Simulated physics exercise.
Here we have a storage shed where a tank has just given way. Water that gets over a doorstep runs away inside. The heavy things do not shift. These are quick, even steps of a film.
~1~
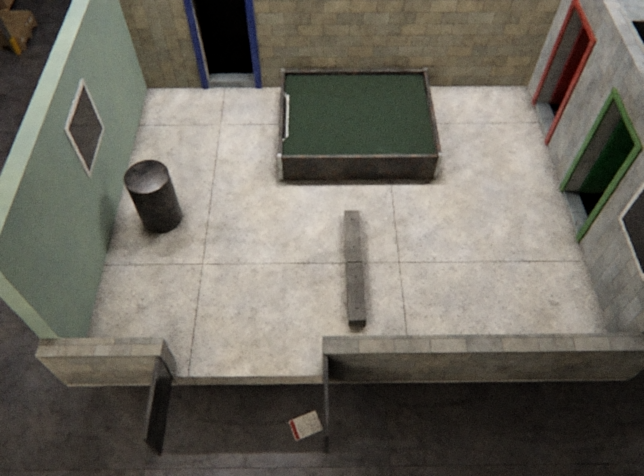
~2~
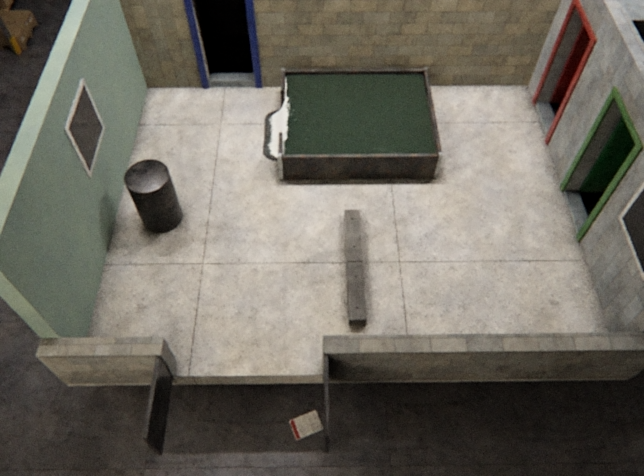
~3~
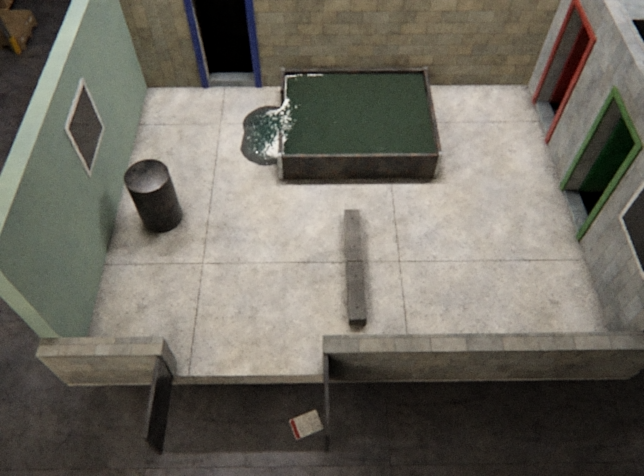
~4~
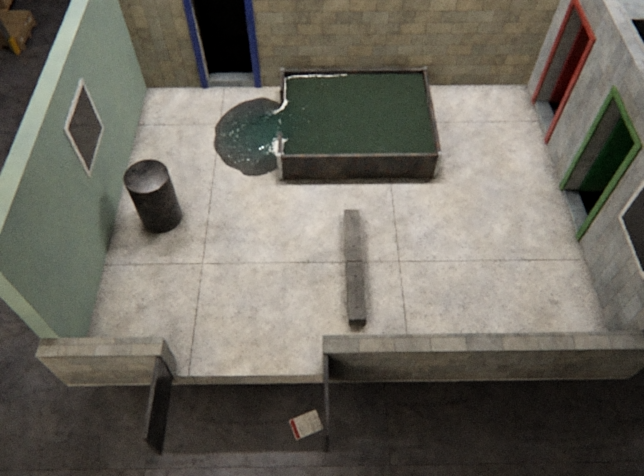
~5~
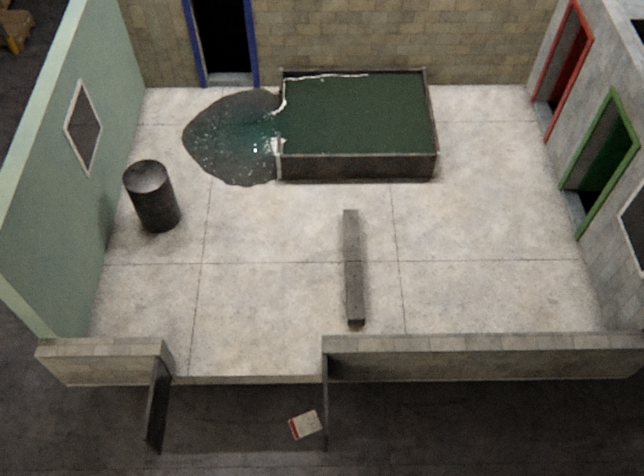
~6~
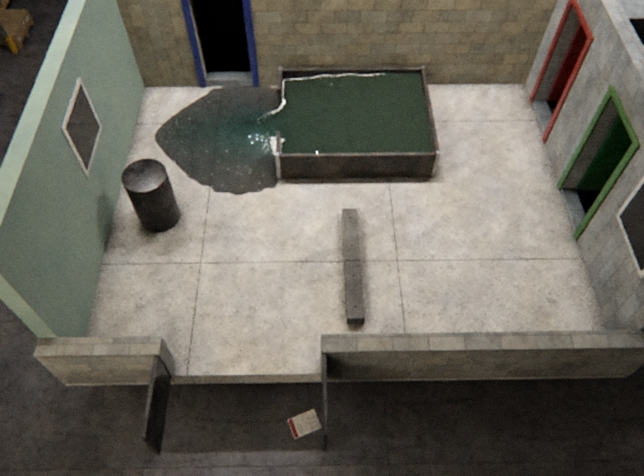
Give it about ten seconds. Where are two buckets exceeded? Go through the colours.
The blue door stays under that; the green door stays under that; the red door stays under that.
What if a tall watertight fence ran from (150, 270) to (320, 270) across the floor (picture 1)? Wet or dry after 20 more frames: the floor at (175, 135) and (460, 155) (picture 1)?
In turn: Flooded, clear.
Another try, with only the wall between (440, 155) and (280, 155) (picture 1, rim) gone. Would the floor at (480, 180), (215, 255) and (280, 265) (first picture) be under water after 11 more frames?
In that order: Clear, flooded, awash.
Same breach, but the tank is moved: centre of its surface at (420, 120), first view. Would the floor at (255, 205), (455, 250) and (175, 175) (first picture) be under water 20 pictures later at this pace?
In that order: Wet, dry, wet.
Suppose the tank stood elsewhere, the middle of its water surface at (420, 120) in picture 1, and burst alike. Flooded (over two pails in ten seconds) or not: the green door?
Then: The green one takes less.
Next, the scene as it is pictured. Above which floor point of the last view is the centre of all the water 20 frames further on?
Around (271, 144).
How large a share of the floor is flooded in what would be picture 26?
Close to 30 %.
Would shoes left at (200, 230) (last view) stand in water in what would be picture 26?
Answer: Under water.
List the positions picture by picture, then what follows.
The first frame shows still water in the water tank at (357, 114).
In the second frame, the front is at (273, 157), out from the gap at (284, 128).
In the third frame, water pours out at (284, 128) and has run to (252, 157).
In the fourth frame, water pours out at (284, 128) and has run to (219, 142).
In the fifth frame, water pours out at (283, 128) and has run to (190, 128).
In the sixth frame, water pours out at (282, 126) and has run to (161, 135).
A moment on, water covers 20 % of the floor; the blue door wet at the sill, nothing in, the green door not reached, the red door not reached.
Next, water covers 20 % of the floor; the blue door wet at the sill, nothing in, the green door not reached, the red door not reached.
Then, water covers 30 % of the floor; the blue door wet at the sill, nothing in, the green door not reached, the red door not reached.
Later, water covers 55 % of the floor; the blue door wet at the sill, nothing in, the green door not reached, the red door not reached.
In the end, water covers 70 % of the floor; the blue door under two buckets in, the green door not reached, the red door wet at the sill, nothing in.
